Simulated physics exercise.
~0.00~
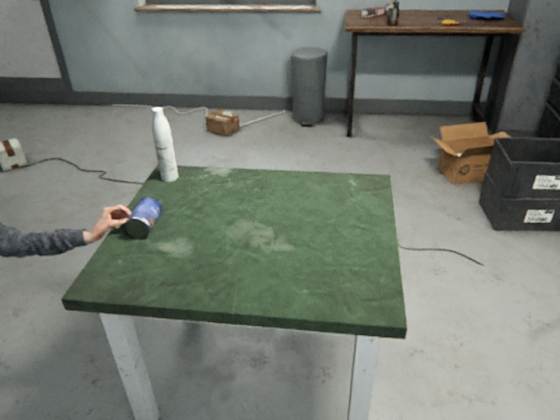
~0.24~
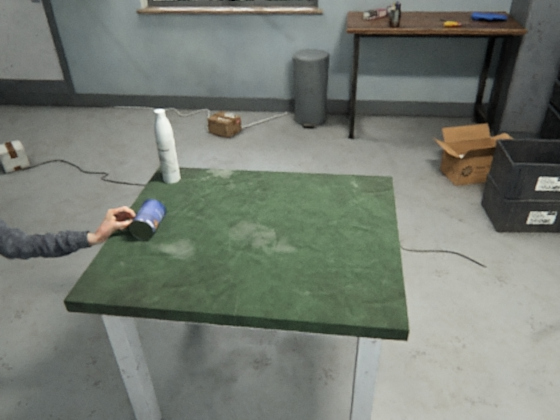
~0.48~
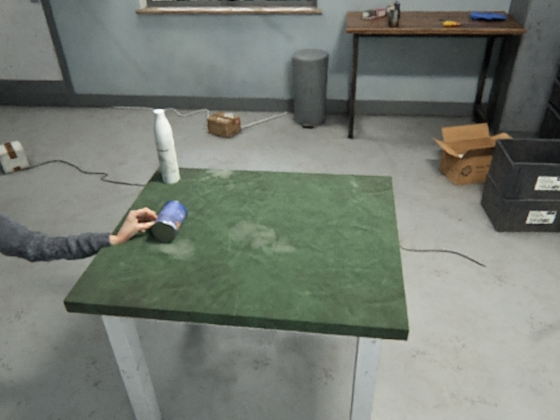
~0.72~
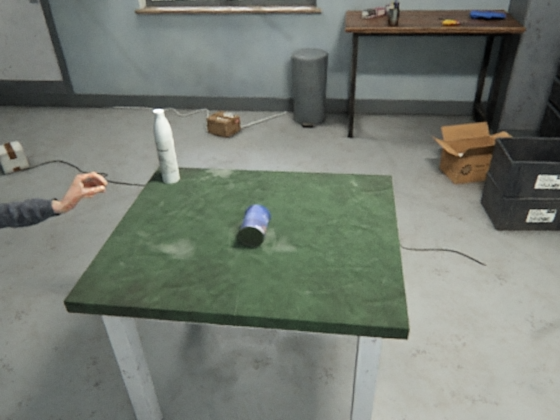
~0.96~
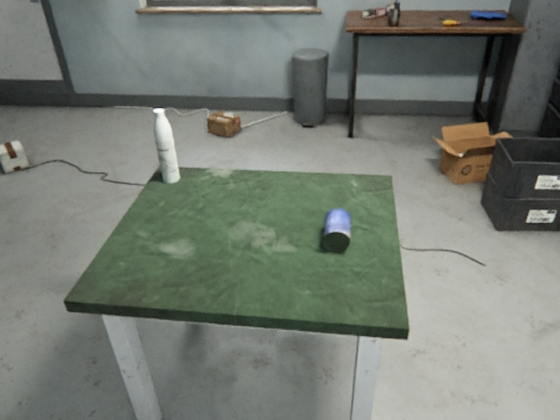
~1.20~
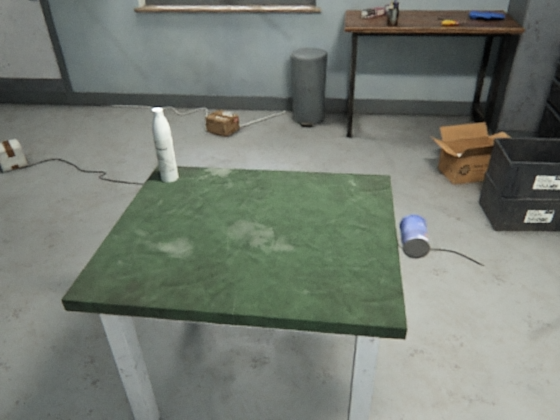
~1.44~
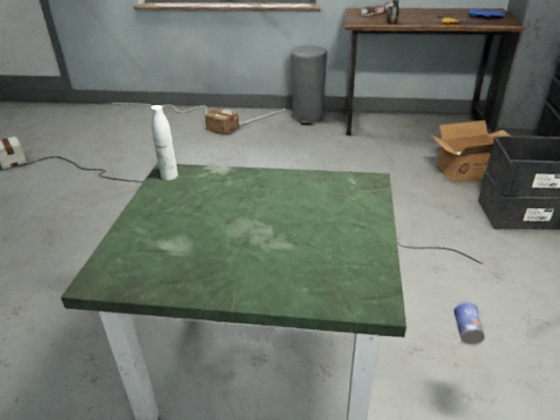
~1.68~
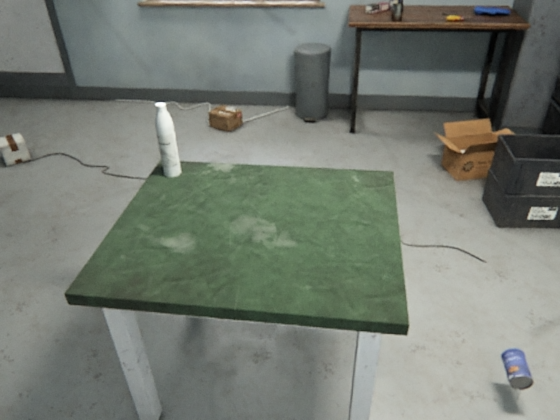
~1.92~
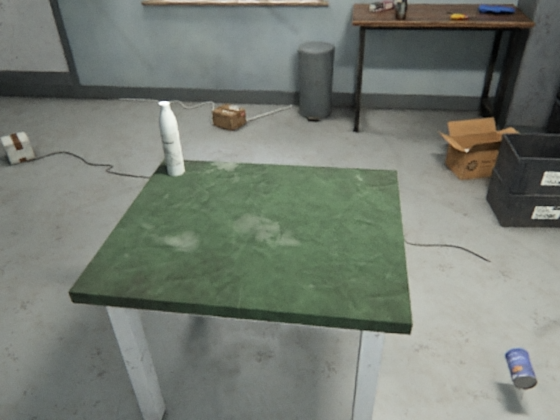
A blue tin pushed by a hand rolls right across the green table and falls off.
